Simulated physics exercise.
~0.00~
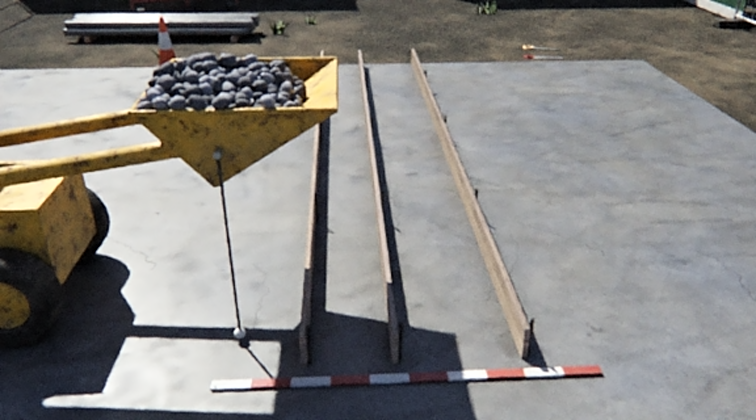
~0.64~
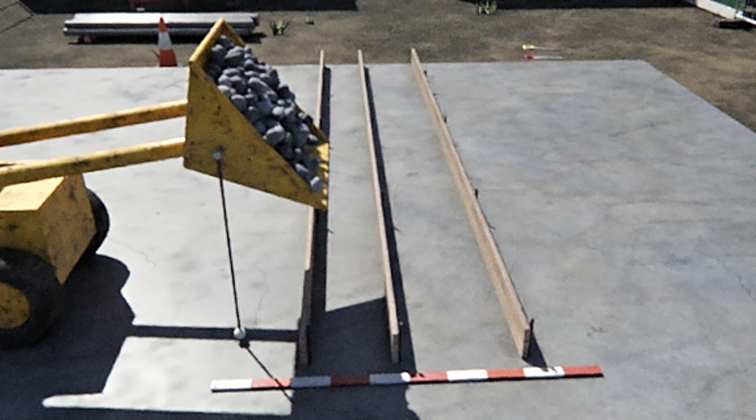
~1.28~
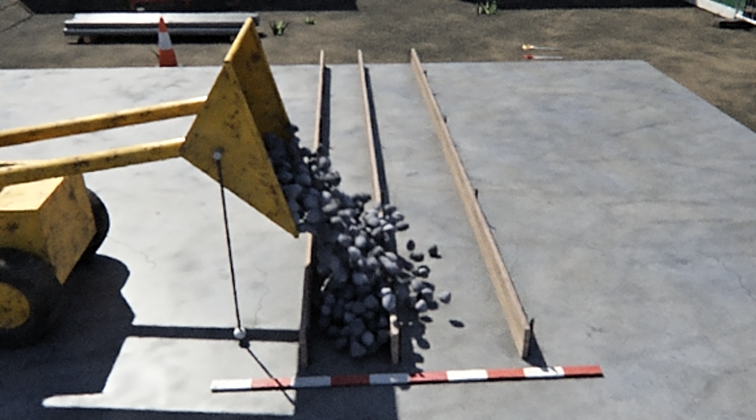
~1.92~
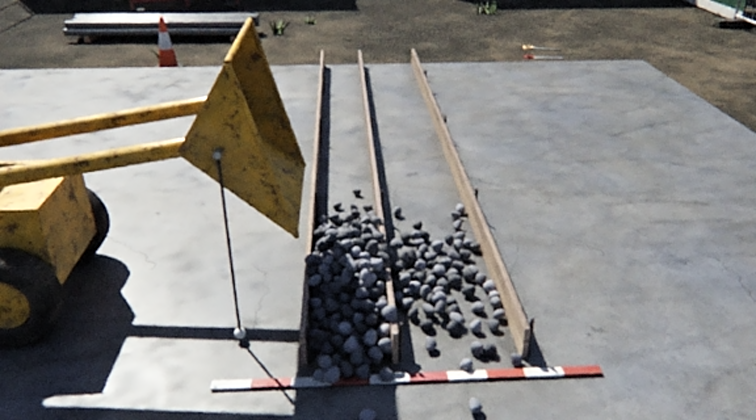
The clip shows a yellow loader on a concrete slab tipping its bucket of rounded grey stones, which tumble between three upright boards; the bucket empties and stays tilted, with most stones heaped in the near bay, fewer in the far bay, and a few beyond the open ends.
